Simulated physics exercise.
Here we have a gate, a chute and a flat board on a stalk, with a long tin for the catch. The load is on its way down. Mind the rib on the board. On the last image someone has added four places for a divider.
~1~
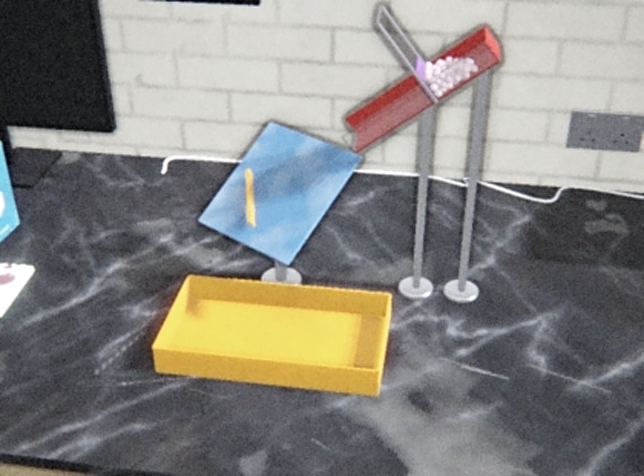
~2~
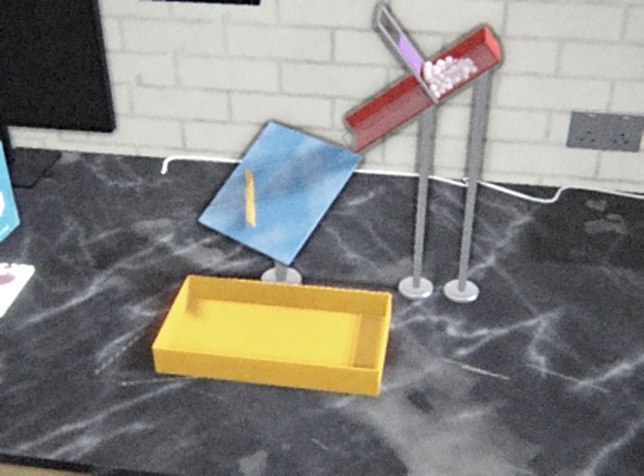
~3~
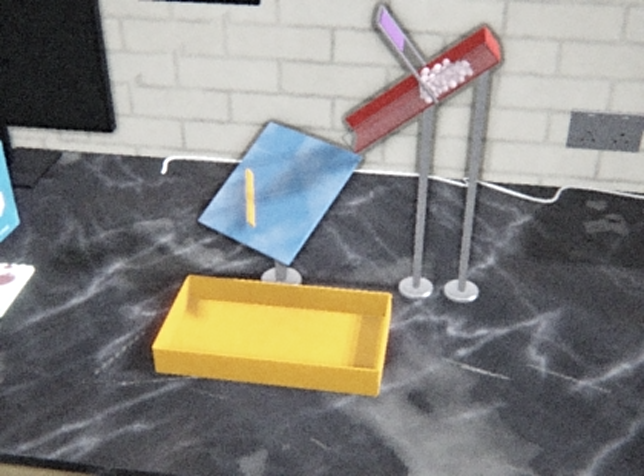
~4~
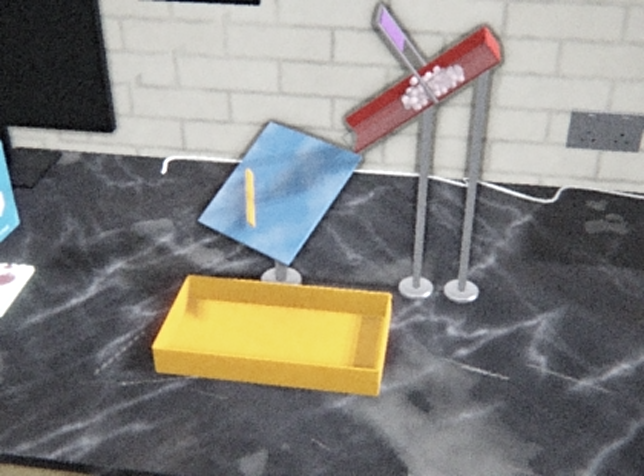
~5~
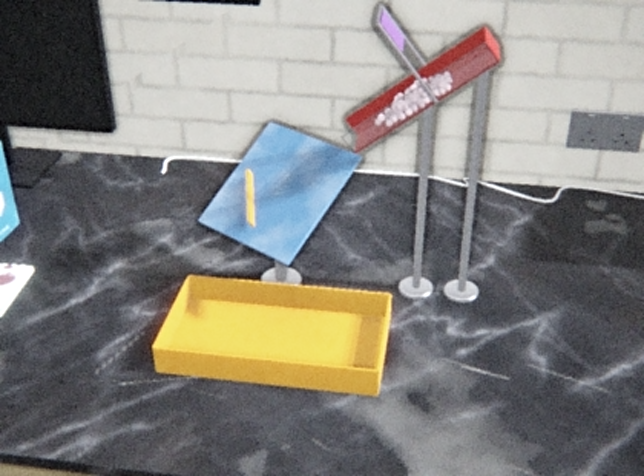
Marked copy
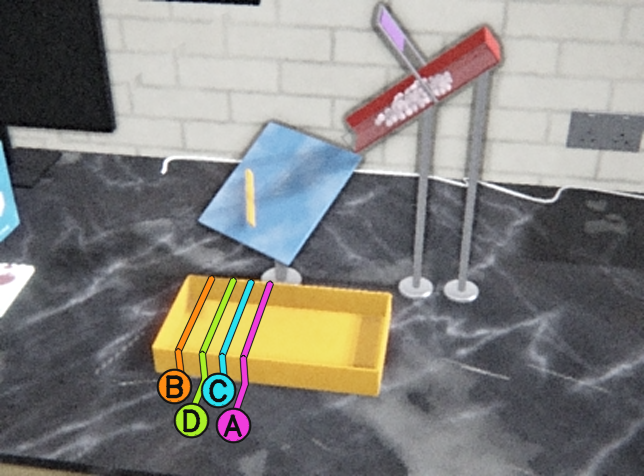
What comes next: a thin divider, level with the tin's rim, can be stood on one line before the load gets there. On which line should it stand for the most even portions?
It is C.
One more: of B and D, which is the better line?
Here it is line D.
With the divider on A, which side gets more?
Left.
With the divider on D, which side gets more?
Right.
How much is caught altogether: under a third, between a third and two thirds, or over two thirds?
Over two thirds.
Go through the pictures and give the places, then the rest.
In the first picture, load behind the gate near (446, 76), sugar pearls; lip of the chute near (356, 144), sloping fairly steeply.
In the second picture, middle of the board near (278, 189), tilted fairly steeply; middle of its low edge near (241, 241); of its high edge near (314, 138).
In the third picture, front corners of the tin near (154, 347) and (378, 371), empty; front of the load near (423, 96).
In the fourth picture, middle of the load near (426, 89); its front near (407, 103), close to a third of the way to the lip; rib from (247, 169) to (249, 222).
In the fifth picture, middle of the load near (416, 93); its front near (378, 122), close to two thirds of the way to the lip.
On the marked copy, line A crosses the front rim at (243, 357); line B crosses the front rim at (178, 350); line C crosses the front rim at (222, 355); line D crosses the front rim at (202, 352).
Choosing A, of what is caught, all but a few on the left of the divider, a small share on the right.
Choosing B, of what is caught, a small share on the left of the divider, all but a few on the right.
Choosing C, of what is caught, close to half on the left of the divider, close to half on the right.
Choosing D, of what is caught, close to a quarter on the left of the divider, the bulk on the right.
